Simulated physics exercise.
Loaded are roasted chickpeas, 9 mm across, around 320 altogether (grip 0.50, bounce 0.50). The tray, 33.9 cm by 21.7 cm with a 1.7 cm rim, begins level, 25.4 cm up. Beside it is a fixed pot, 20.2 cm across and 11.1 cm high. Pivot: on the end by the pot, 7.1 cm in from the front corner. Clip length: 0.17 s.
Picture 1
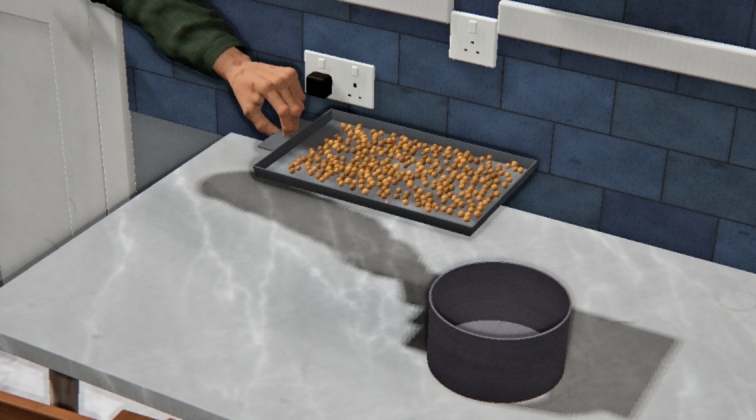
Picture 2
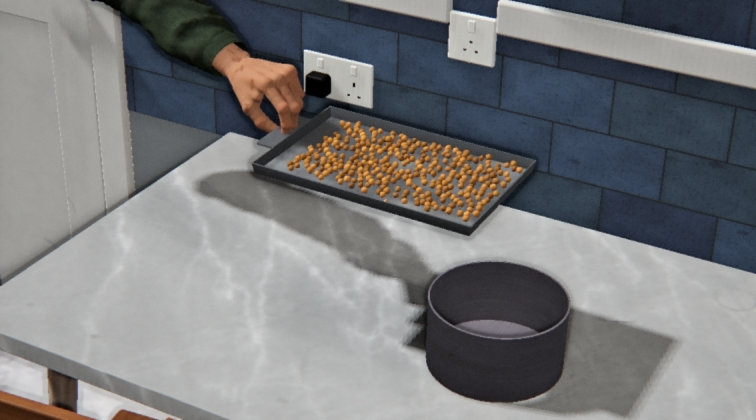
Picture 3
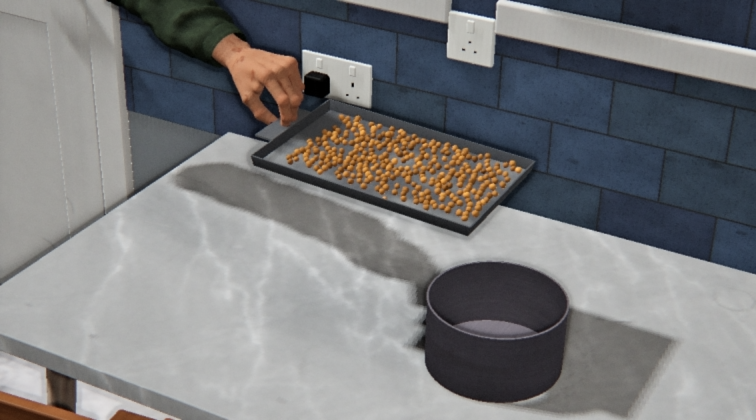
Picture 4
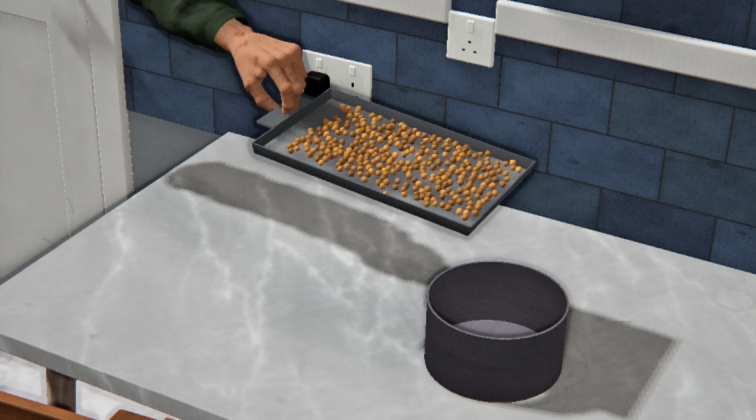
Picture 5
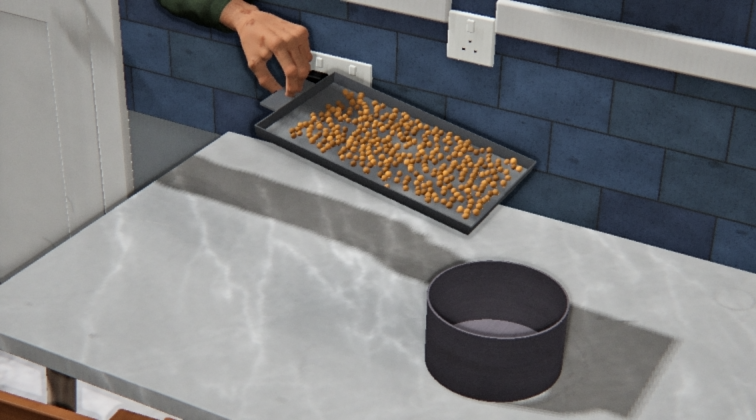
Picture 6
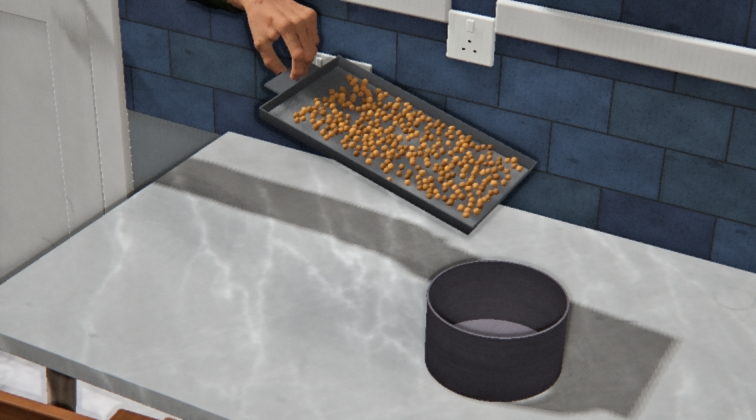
Tray of roasted chickpeas resting level on a marble counter, then tilting steadily as a hand raises its left end.
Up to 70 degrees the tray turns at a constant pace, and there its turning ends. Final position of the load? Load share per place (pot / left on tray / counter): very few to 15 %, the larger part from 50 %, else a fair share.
Pot: A fair share; tray: A fair share; counter: A fair share.
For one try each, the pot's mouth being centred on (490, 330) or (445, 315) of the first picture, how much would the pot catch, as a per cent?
15 and 0 %.
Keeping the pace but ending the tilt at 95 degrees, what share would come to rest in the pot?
That would give about 55 per cent.
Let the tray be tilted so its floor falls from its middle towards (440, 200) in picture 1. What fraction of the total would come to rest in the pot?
That would be close to 25 per cent.
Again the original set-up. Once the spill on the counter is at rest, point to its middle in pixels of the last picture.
The spill's middle ends up near (649, 376).
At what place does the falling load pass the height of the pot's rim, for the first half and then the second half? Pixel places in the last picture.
Roughly (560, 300) to start, and after that (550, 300).
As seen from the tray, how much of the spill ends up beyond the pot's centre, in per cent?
That comes to roughly 100 percent.
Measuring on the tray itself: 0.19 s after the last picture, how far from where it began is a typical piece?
By then it sits near 2 cm from where it began.
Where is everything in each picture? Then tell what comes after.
Tray tilt 0 degrees, front corners at (256, 165) and (471, 225); middle of the pieces at (405, 166); pot at (500, 298), in the first frame.
Tray tilt 1 degrees, front corners at (255, 162) and (470, 225); middle of the pieces at (404, 164), in the second frame.
Tray tilt 3 degrees, front corners at (254, 155) and (469, 225); middle of the pieces at (403, 161), in the third frame.
Tray tilt 6 degrees, front corners at (255, 143) and (469, 225), lowest corner right back; middle of the pieces at (404, 155), in the fourth frame.
Tray tilt 11 degrees, front corners at (258, 125) and (471, 225), lowest corner right back; middle of the pieces at (406, 147), in the fifth frame.
Tray tilt 16 degrees, front corners at (263, 108) and (472, 225), lowest corner right back; middle of the pieces at (409, 139); pot at (498, 297), in the sixth frame.
Then, 0.19 s after the last picture, tilt 44 degrees; the tray holds 100 %, the pot 0 %.
Then, 0.32 s after the last picture, tilt 63 degrees; the tray holds 100 %, the pot 0 %.
Then, 0.58 s after the last picture, tilt 70 degrees; the tray holds 40 %, the pot 20 %.
In the end, pot 30 %, tray 40 %, counter 35 %.
